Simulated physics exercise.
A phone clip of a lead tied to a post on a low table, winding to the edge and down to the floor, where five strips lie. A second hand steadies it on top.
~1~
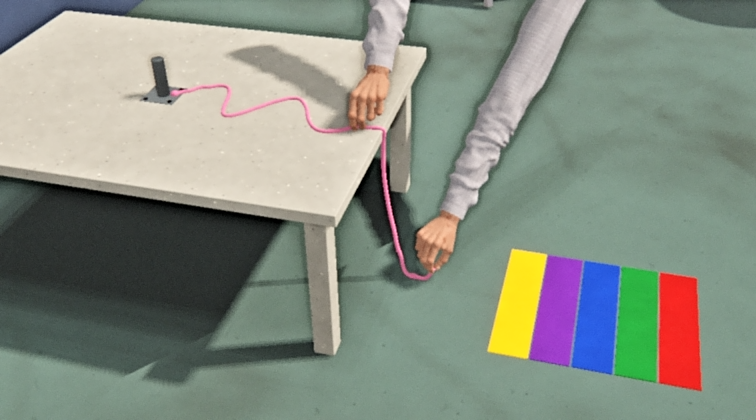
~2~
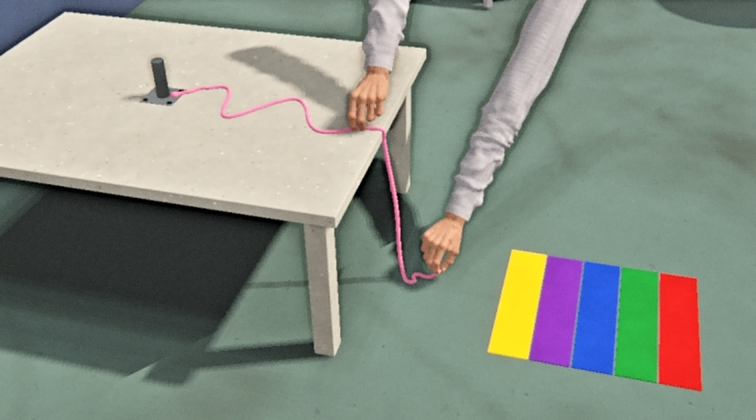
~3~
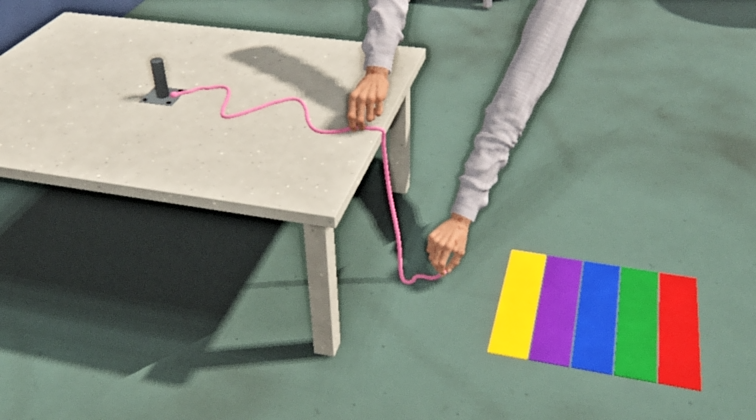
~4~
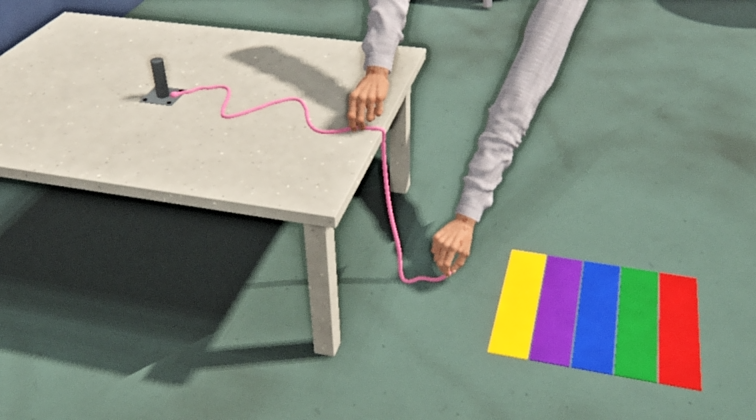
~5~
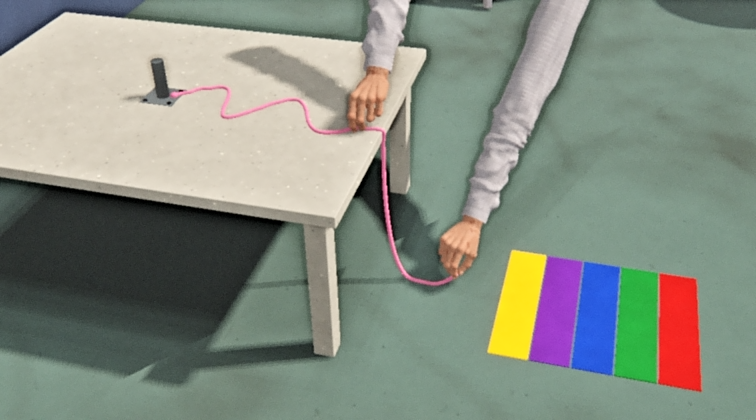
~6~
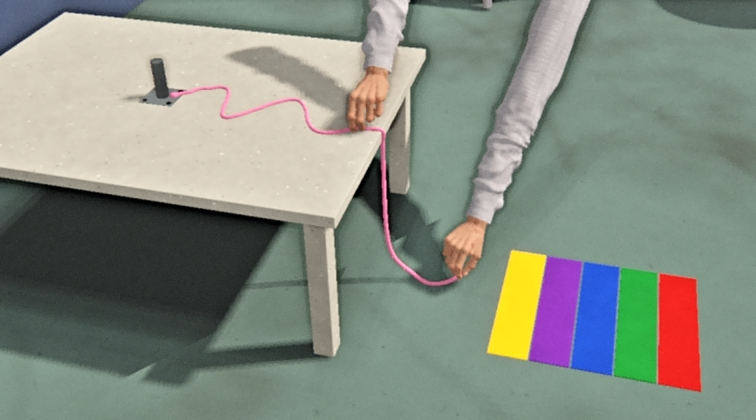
A person held a pink cord near the table's edge with one hand, while the other hand slowly drew its loose end slightly right, just above the floor, toward five coloured strips.
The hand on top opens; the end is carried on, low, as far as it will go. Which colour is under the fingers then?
The end stops over the red strip.
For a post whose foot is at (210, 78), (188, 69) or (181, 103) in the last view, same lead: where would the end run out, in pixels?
Near (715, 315), (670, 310) and (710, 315).
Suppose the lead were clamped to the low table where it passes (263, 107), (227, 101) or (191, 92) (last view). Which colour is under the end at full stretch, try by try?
It would be blue; green; red.
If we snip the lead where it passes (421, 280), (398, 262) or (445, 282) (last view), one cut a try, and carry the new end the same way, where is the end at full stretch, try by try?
Try by try, around (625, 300), (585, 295) and (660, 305).
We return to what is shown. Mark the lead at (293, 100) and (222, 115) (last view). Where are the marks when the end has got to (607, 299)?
Near (354, 122) and (276, 111).
Soon after, end near (608, 299); over blue.
Then, end near (654, 306); over green.
At full stretch, end near (681, 311); over red. It gets as far as the red strip.
